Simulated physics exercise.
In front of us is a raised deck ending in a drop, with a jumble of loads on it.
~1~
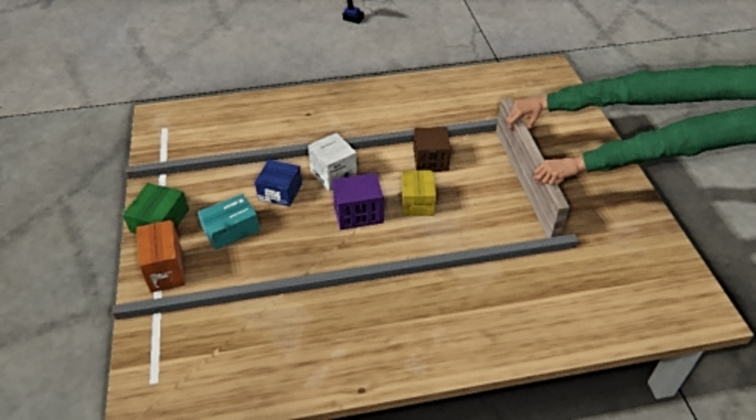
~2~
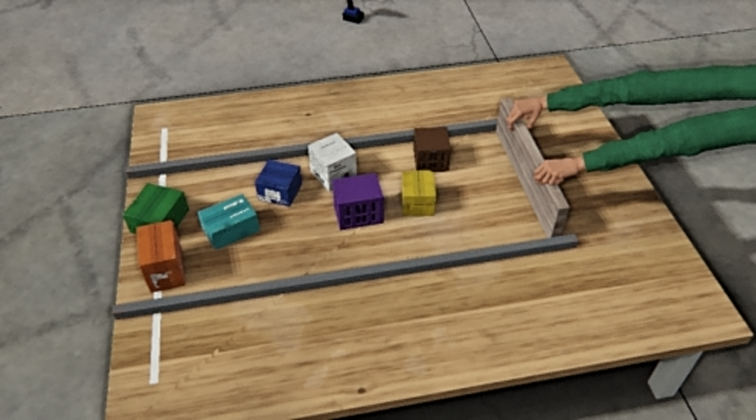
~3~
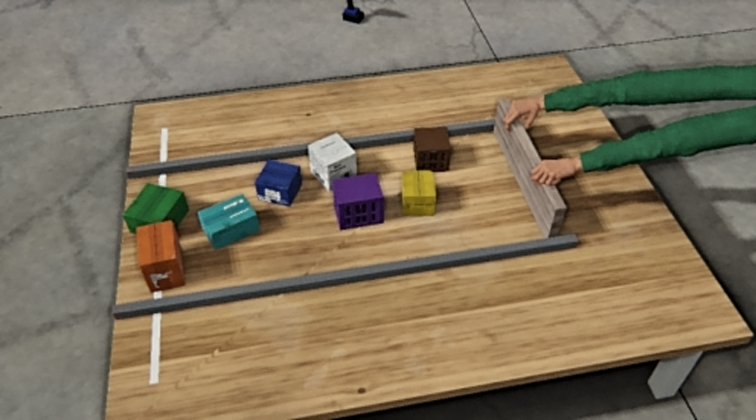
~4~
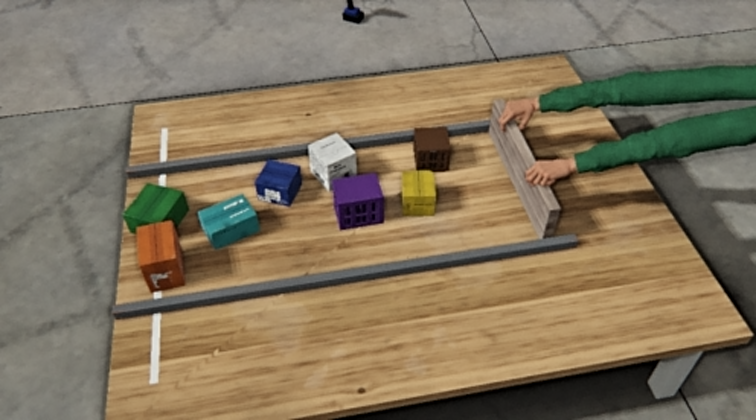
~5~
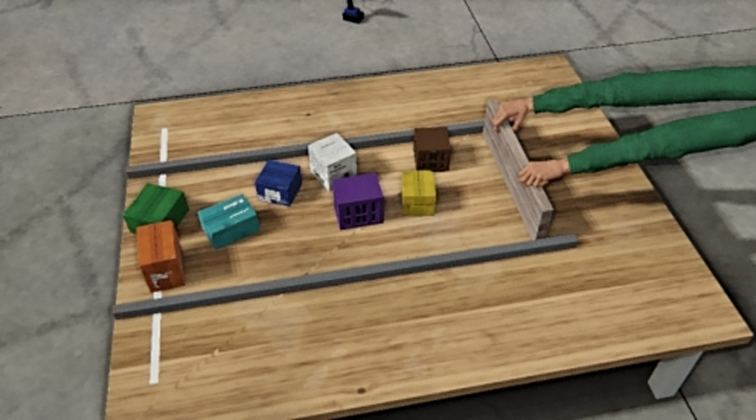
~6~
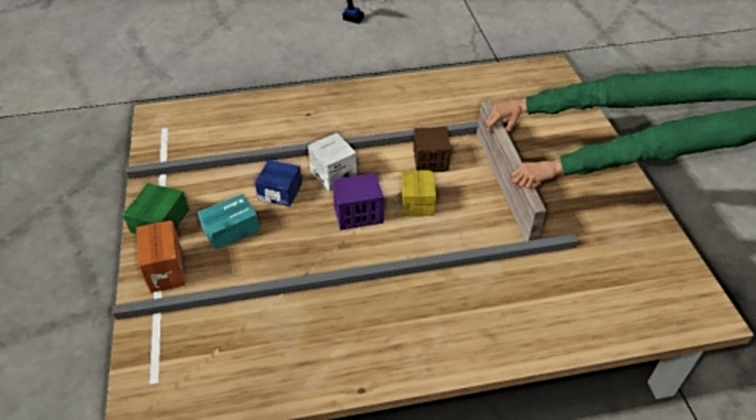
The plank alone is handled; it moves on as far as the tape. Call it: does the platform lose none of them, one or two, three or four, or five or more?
It loses five or more.
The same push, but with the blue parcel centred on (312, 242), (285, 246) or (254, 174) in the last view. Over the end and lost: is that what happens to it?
At the three spots, the blue parcel keeps its place, keeps its place and tips over.
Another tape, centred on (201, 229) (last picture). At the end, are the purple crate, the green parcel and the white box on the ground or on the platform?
The purple crate remains in place; as for the green parcel, it does not stay; and the white box remains in place.
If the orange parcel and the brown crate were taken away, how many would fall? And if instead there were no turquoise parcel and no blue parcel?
4, then 3.
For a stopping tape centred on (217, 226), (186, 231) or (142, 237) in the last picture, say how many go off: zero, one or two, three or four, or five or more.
Going through the places as listed, I'd say either one or two, then either three or four, then five or over.
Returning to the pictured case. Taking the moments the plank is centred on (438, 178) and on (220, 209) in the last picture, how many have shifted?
The first count is 1, and then it's 8.
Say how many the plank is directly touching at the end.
So the total is 3.
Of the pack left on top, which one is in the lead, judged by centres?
The orange parcel.
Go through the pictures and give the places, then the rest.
The first frame shows green parcel (157, 212); orange parcel (161, 256); turquoise parcel (229, 222); plank (529, 166); tape (160, 234).
The second frame shows orange parcel (161, 257); brown crate (432, 150).
The third frame shows turquoise parcel (229, 222); plank (526, 166).
The fourth frame shows green parcel (157, 212); blue parcel (279, 183).
The fifth frame shows orange parcel (161, 257); yellow box (418, 193).
The sixth frame shows green parcel (157, 212); orange parcel (161, 257); turquoise parcel (229, 222); plank (508, 169); tape (160, 234).
A little later, none off yet; green parcel at rest near (157, 212); orange parcel at rest near (161, 257); turquoise parcel at rest near (229, 222).
When it is over, the number that fall off is five or more; down, purple crate, white box, blue parcel, turquoise parcel and green parcel.
